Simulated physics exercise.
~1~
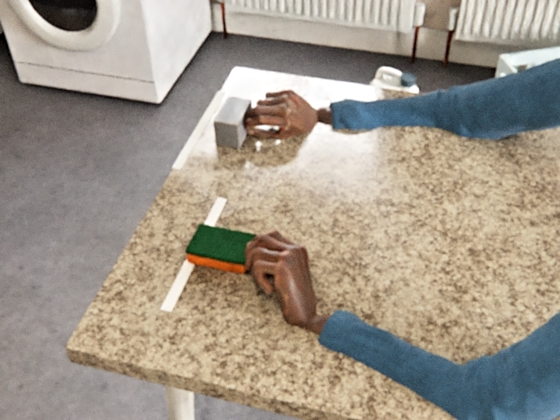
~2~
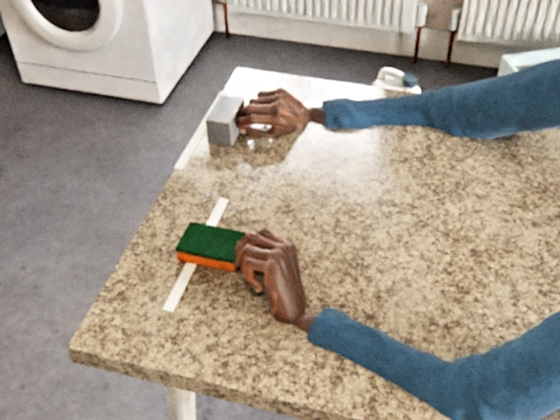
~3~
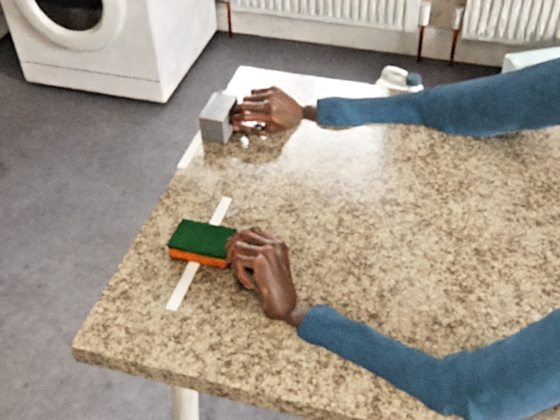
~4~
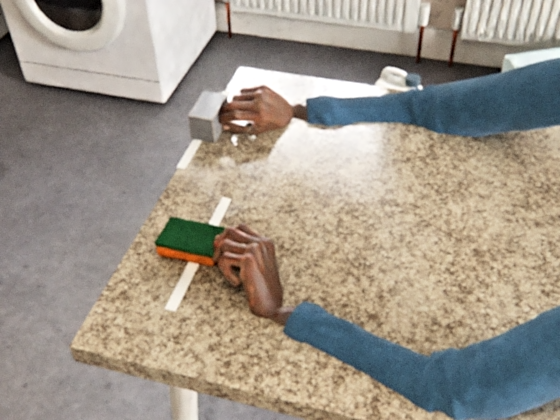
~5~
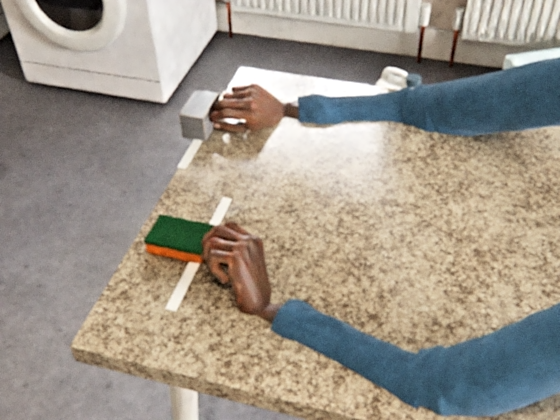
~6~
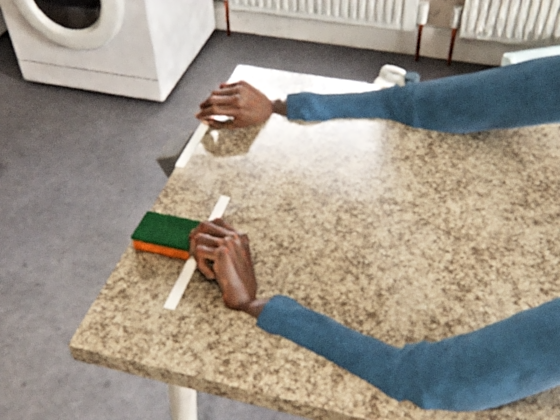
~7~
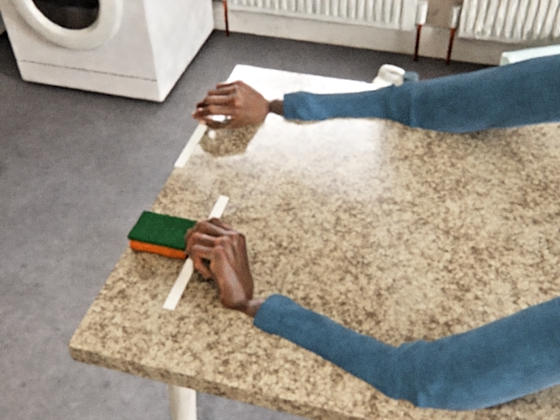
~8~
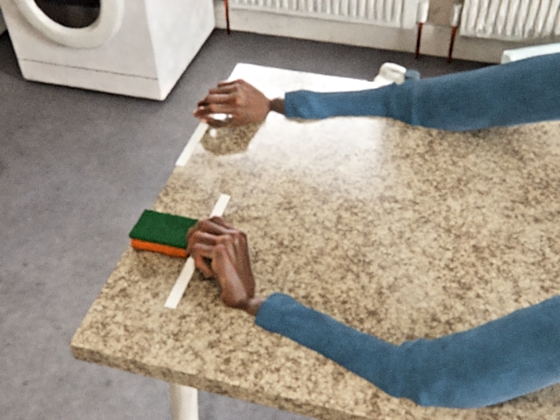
Two hands slid a grey block and a green-topped orange sponge left across a speckled table, past strips of white tape, until the block tipped over the edge and dropped out of sight while the sponge stayed on the tabletop.
